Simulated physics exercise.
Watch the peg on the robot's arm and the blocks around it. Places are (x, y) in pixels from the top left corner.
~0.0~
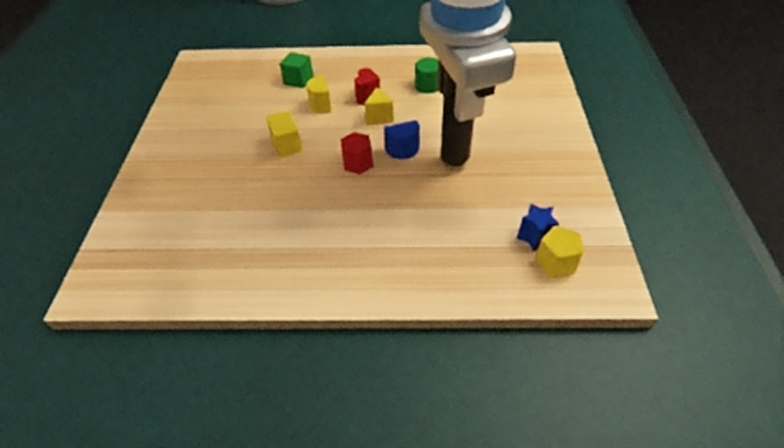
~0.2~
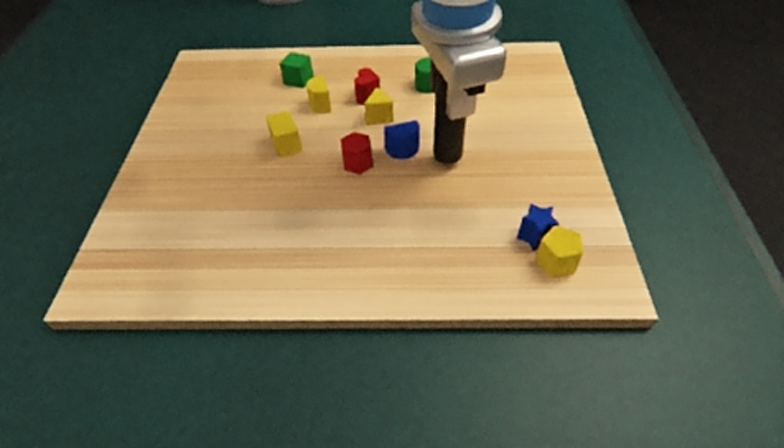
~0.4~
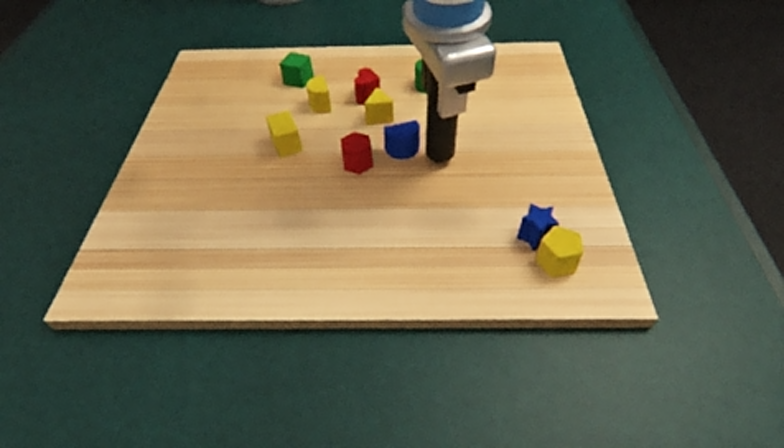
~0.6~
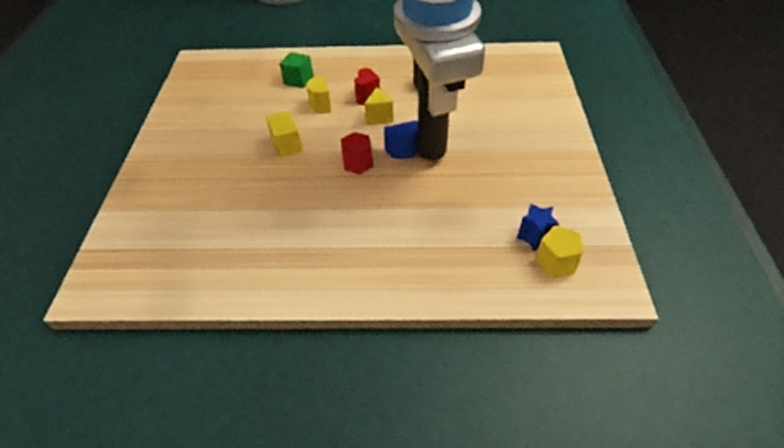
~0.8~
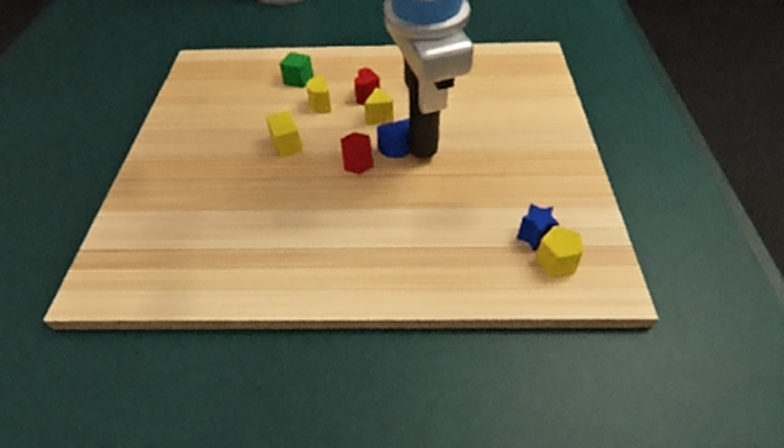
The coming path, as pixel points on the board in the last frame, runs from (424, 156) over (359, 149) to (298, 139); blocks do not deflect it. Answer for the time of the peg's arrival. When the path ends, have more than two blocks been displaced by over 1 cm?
Answer: Yes.
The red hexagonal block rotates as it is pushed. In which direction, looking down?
Watching from overhead, you'd notice the red hexagonal block rotating counter-clockwise.
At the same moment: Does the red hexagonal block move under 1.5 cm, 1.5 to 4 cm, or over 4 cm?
The answer here is from 1.5 to 4 cm.
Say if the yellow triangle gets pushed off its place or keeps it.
Once the path ends, it is where it was.
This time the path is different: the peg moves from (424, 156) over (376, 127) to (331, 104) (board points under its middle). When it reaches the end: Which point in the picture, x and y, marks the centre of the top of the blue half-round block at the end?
The centre of its top face lies at (352, 117).
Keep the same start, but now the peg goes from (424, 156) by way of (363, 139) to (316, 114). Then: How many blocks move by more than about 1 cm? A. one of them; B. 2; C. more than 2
That would be B.
What follows on the original path. One third of the way, peg at (380, 145); red hexagonal block at (353, 142); blue half-round block at (353, 121).
Two thirds of the way, peg at (337, 140); red hexagonal block at (338, 146), turned 65° anticlockwise; blue half-round block at (315, 112), turned 40° clockwise.
At the end, peg at (297, 133); yellow rectangle at (265, 122); red hexagonal block at (338, 146), turned 65° anticlockwise; yellow triangle not moved; blue half-round block at (291, 99), turned 95° clockwise.
